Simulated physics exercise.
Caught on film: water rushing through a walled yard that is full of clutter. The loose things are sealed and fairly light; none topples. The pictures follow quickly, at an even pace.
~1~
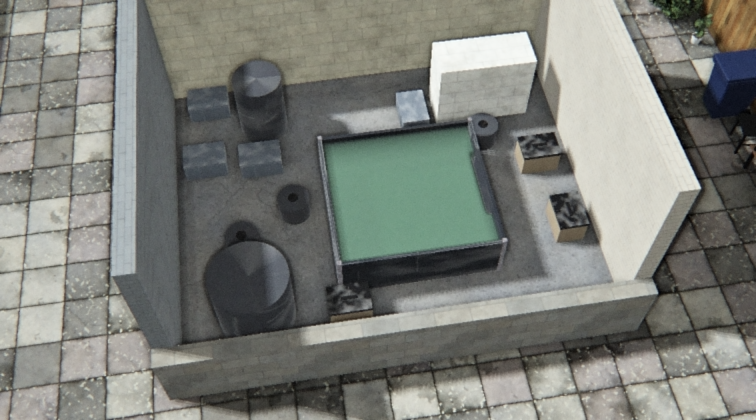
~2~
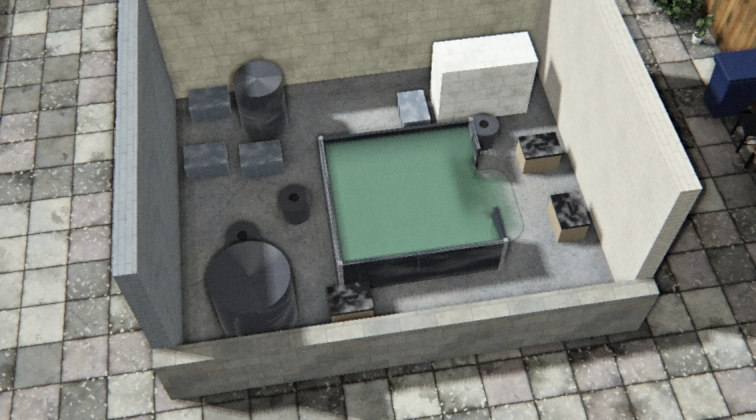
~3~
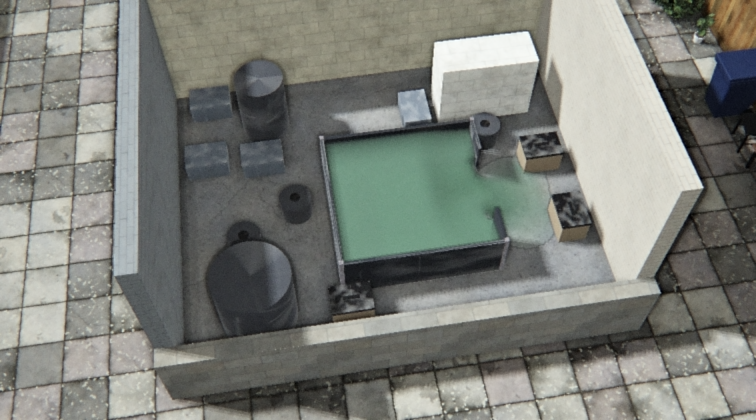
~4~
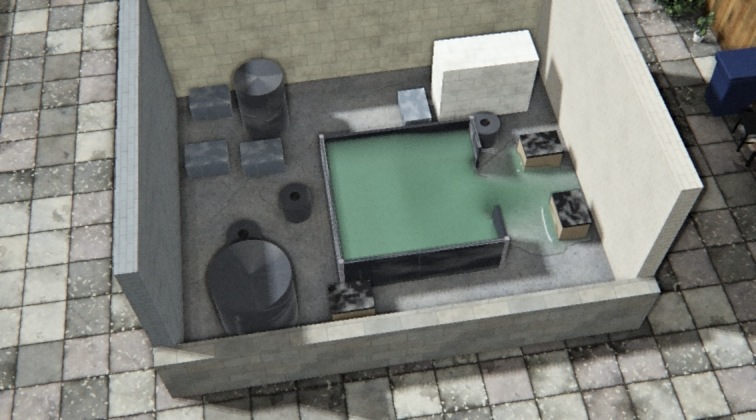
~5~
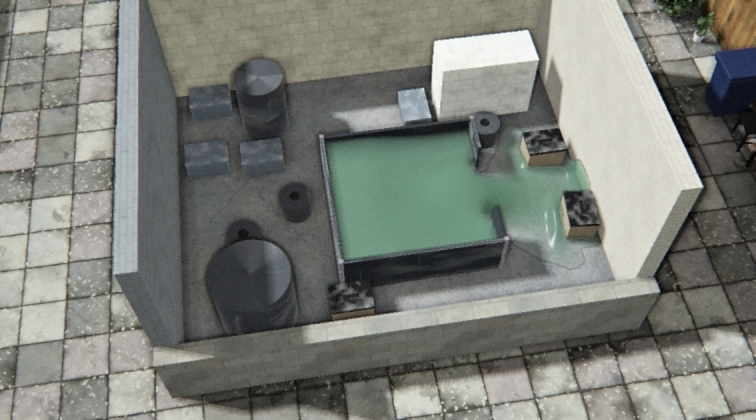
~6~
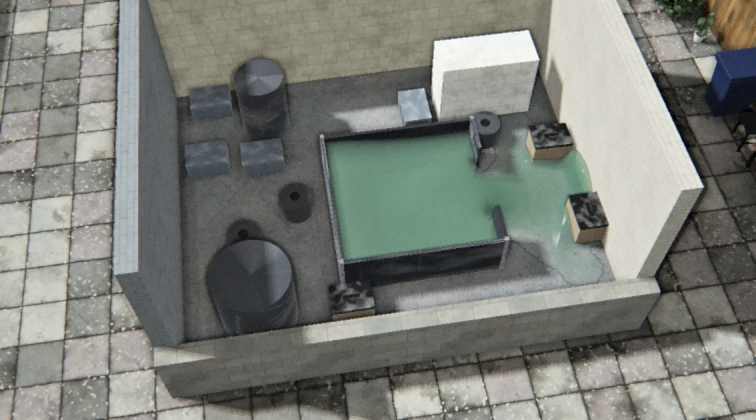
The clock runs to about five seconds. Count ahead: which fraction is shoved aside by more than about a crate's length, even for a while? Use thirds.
That comes to between one and two thirds.
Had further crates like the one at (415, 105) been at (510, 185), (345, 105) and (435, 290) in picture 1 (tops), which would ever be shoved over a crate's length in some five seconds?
In turn: Shifted that much, shifted that much, shifted that much.
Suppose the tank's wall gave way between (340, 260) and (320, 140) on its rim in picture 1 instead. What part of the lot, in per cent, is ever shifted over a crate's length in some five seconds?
Close to 70 %.
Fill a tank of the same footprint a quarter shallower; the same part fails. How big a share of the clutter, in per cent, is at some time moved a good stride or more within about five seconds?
Near 30 in a hundred.
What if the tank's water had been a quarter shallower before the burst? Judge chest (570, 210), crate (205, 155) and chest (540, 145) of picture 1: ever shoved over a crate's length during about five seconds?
One after the other: Shifted that much, never so far, moved that far.
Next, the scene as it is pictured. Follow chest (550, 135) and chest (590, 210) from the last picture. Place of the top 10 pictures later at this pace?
Roughly at (526, 100) and (529, 264).
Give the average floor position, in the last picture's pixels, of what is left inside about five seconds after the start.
Roughly at (311, 191).
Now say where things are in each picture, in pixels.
The first picture shows a chest at (570, 209), on the bottom; a chest at (540, 145), on the bottom; 0 of 10 have shifted.
The second picture shows a chest at (571, 209) rests on the ground; a chest at (541, 145), on the bottom; 0 of 10 have shifted.
The third picture shows a chest at (572, 209) rests on the ground; a chest at (542, 144) rests on the ground; 0 of 10 have shifted.
The fourth picture shows a chest at (572, 208) rests on the ground; a chest at (542, 143) rests on the ground; 0 of 10 have shifted.
The fifth picture shows a chest at (582, 208) rests on the ground, close to its start; a chest at (545, 141) rests on the ground, close to its start; 2 of 10 have shifted.
The sixth picture shows a chest at (589, 210), on the bottom, close to its start; a chest at (551, 135), on the bottom, close to its start; 2 of 10 have shifted.
A moment on, 1 of 10 are well off their spots; 1 afloat.
Next, 2 of 10 are well off their spots; 2 afloat.
Later, 5 of 10 are well off their spots; 4 afloat.
In the end, 4 of 10 are well off their spots, and 6 have been at some point; 5 afloat.
